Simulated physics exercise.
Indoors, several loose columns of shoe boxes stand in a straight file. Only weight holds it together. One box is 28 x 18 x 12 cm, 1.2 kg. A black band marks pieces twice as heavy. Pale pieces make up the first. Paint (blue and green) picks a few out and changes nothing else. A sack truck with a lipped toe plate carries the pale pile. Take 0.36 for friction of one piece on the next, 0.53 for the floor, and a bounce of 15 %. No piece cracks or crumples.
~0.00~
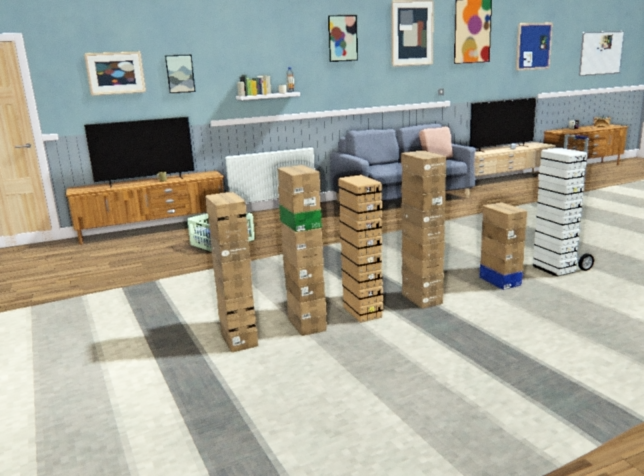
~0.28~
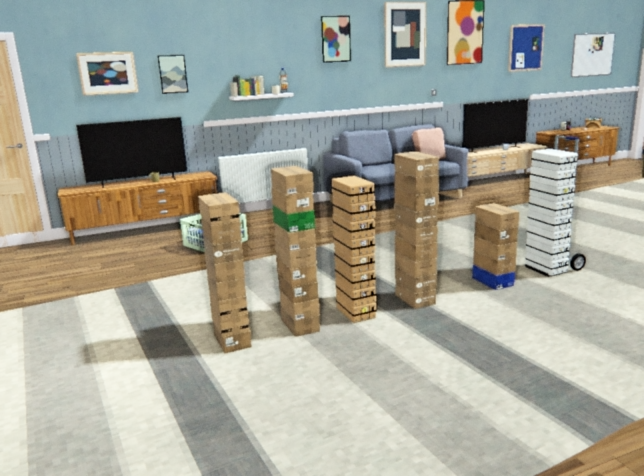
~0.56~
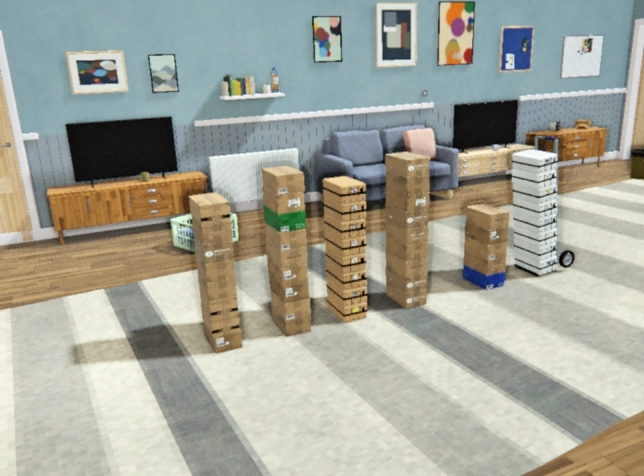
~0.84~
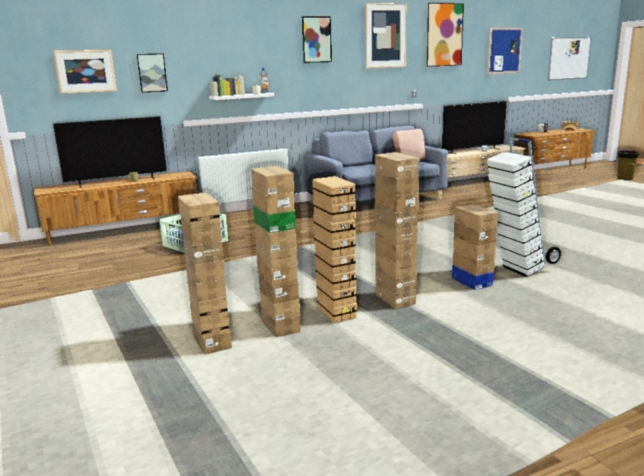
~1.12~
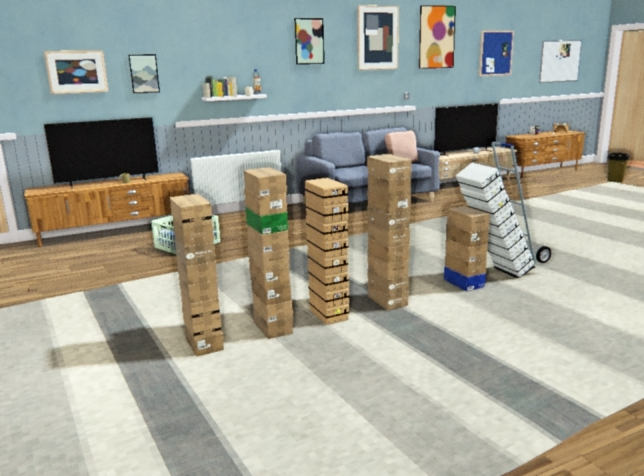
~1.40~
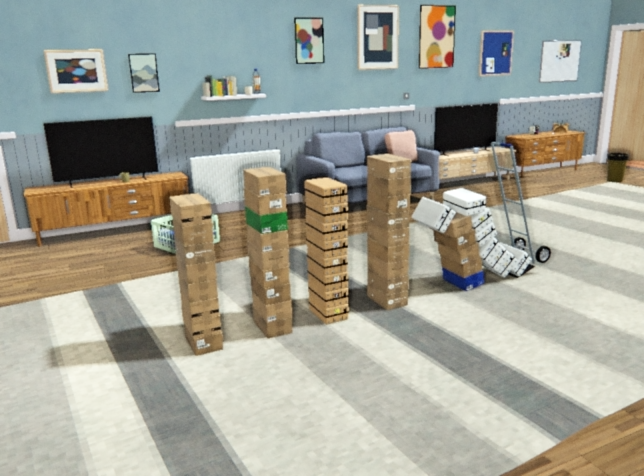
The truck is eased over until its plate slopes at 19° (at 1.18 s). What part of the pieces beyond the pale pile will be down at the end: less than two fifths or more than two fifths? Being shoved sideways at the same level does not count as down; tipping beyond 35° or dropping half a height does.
Ending down: Under two fifths.
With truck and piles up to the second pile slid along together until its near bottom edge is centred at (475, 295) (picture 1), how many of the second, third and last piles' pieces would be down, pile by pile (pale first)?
In that case second 4, third 8, last 8.
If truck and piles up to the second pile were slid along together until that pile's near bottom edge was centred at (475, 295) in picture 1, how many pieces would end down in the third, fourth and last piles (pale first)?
Then third 8, fourth 8, last 8.
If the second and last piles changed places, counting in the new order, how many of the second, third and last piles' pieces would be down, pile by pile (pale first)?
Then second 8, third 8, last 4.
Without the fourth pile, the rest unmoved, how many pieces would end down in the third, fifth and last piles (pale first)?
Then third 0, fifth 0, last 0.
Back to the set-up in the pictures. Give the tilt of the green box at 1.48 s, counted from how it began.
Some 0°.
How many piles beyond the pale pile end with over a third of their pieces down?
The count is 1.
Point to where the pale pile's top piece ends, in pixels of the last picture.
At about (405, 289).
By 1.48 s, 8 of the pale pile down; none of the 39 other boxes down, 5 disturbed; blue box tilted 13°.
By 1.58 s, 8 of the pale pile down; 1 of the 39 other boxes down; blue box moved 32 mm.
By 1.82 s, 8 of the pale pile down; 4 of the 39 other boxes down; blue box moved 32 mm.
When it is over (2.5 s), 8 of the pale pile down; 4 of the 39 other boxes down; green box unmoved; blue box moved 32 mm. That is 10 per cent. In pixels of the last frame, middles, green box near (266, 218), blue box near (460, 277).
